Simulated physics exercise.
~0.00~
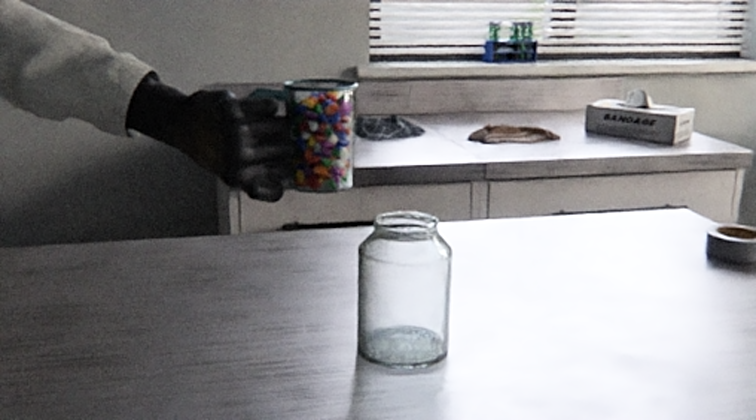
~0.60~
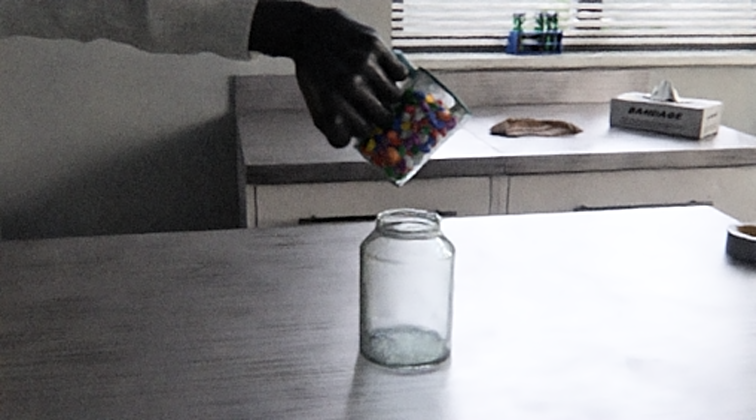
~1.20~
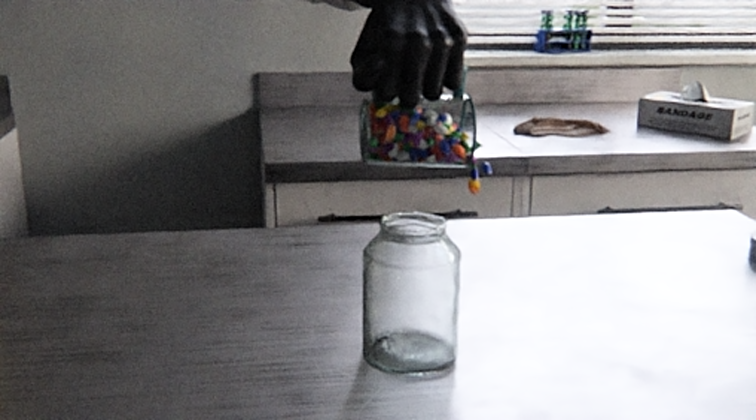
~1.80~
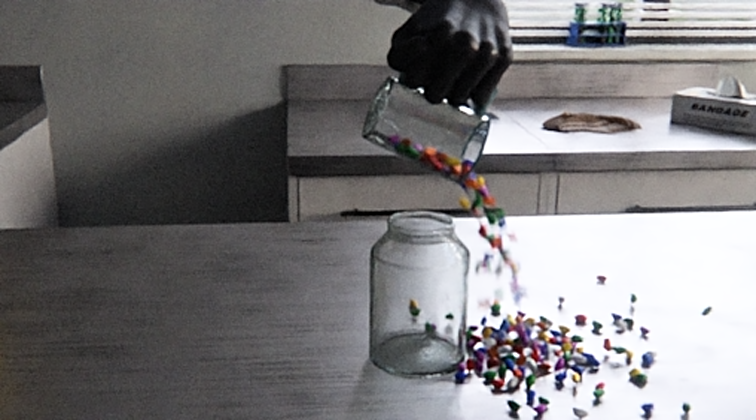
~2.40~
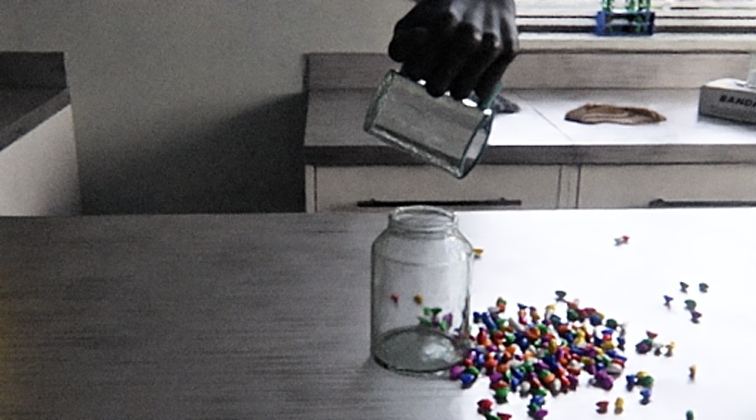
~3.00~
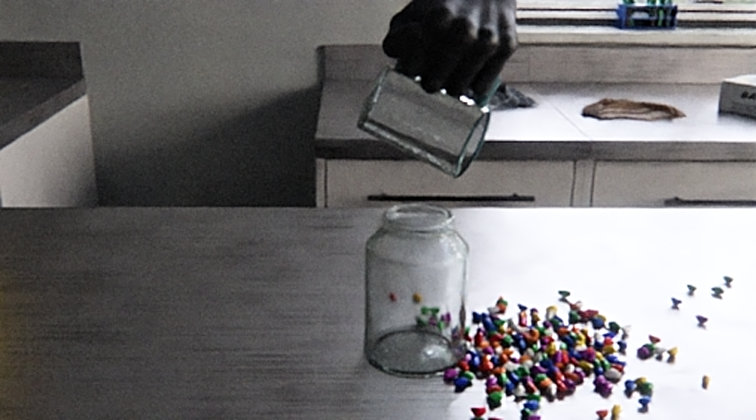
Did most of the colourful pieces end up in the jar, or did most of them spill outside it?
Most of them spilled outside, landing in a scattered heap on the table to the right of the jar. Hardly any ended up in the jar or stayed in the cup.
